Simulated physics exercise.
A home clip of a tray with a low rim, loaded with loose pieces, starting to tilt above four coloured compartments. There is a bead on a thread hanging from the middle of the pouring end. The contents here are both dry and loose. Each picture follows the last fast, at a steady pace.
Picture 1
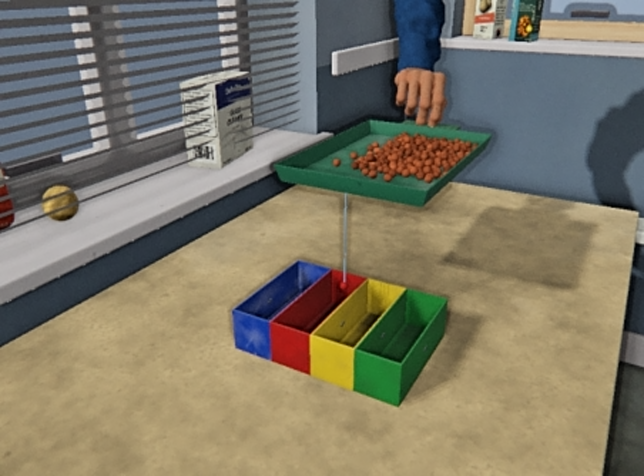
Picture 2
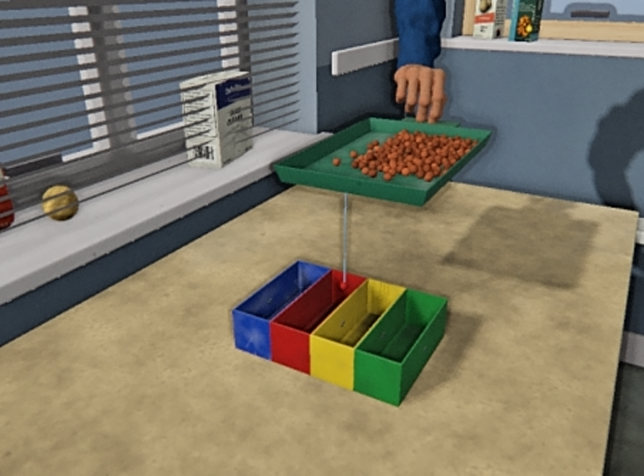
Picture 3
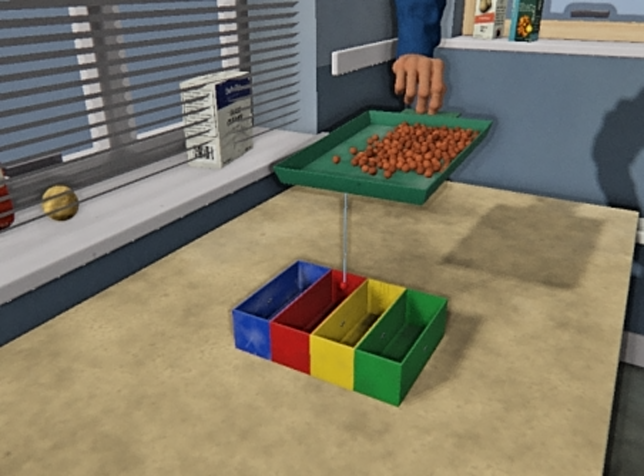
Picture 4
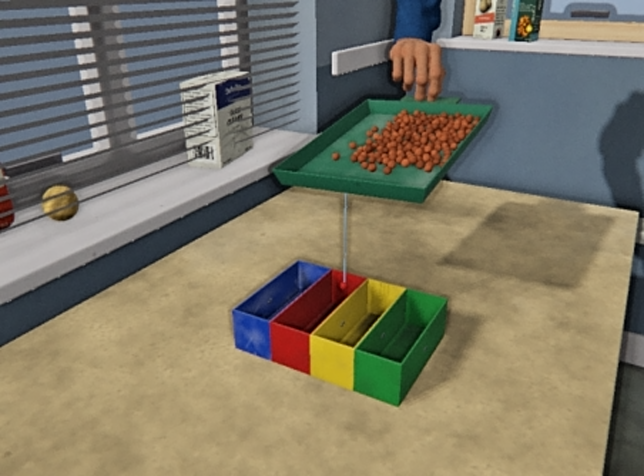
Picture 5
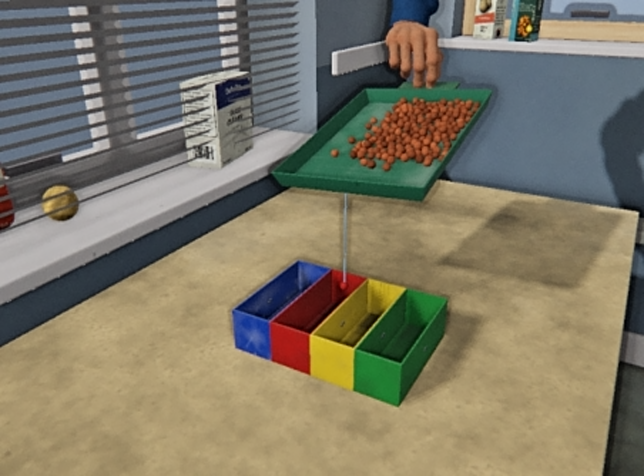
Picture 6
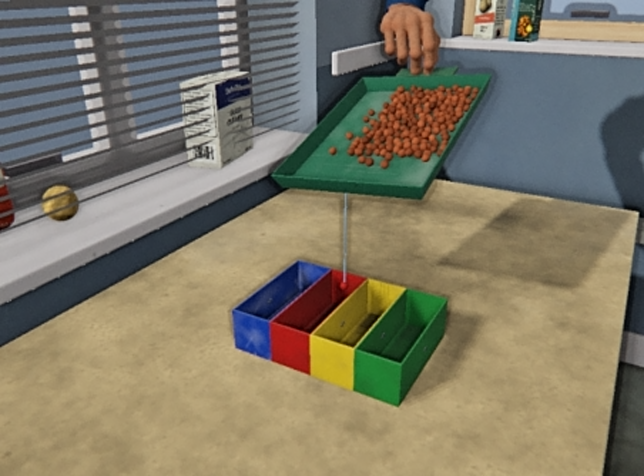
At the start, a green tray of reddish-brown pellets sits nearly level above blue, red, yellow and green compartments, a hand at its far edge. The hand then raises that edge, slowly at first, tilting the tray toward its lower left corner while the pellets shift slightly and spread.
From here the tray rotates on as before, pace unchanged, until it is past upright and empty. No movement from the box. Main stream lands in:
Blue.
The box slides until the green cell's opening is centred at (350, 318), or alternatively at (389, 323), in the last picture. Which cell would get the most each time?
First place: The cell in red; second place: Blue.
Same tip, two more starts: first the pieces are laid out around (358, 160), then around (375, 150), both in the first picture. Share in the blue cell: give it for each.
Around 50 percent the first time and around 50 percent the second time.
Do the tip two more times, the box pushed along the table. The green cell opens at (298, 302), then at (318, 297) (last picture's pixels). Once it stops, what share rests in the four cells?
80 % for the first, 90 % for the second.
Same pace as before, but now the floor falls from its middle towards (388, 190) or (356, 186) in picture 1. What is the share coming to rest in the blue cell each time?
Well, 0 percent for one and then 20 percent for the other.
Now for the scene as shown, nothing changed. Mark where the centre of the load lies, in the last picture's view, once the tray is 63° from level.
Near the pixel (316, 174).
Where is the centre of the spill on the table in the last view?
Close to (198, 327).
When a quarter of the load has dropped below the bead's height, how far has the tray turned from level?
It is at around 80 degrees by then.
Shortly afterwards, tray tipped steeply; the bulk on the tray; only a few in the blue cell; only a few in the red cell; a little falling or outside the box.
Next, tray tipped past a quarter turn; near a quarter on the tray; near a quarter in the blue cell; a little in the red cell; only a few in the yellow cell; near a third falling or outside the box.
Some moments later, tray tipped past a quarter turn; near half in the blue cell; near a quarter in the red cell; a little in the yellow cell; near a quarter falling or outside the box.
In the end, tray tipped past a quarter turn; near half in the blue cell; near a quarter in the red cell; a little in the yellow cell; none at all in the green cell; near a quarter outside the box.
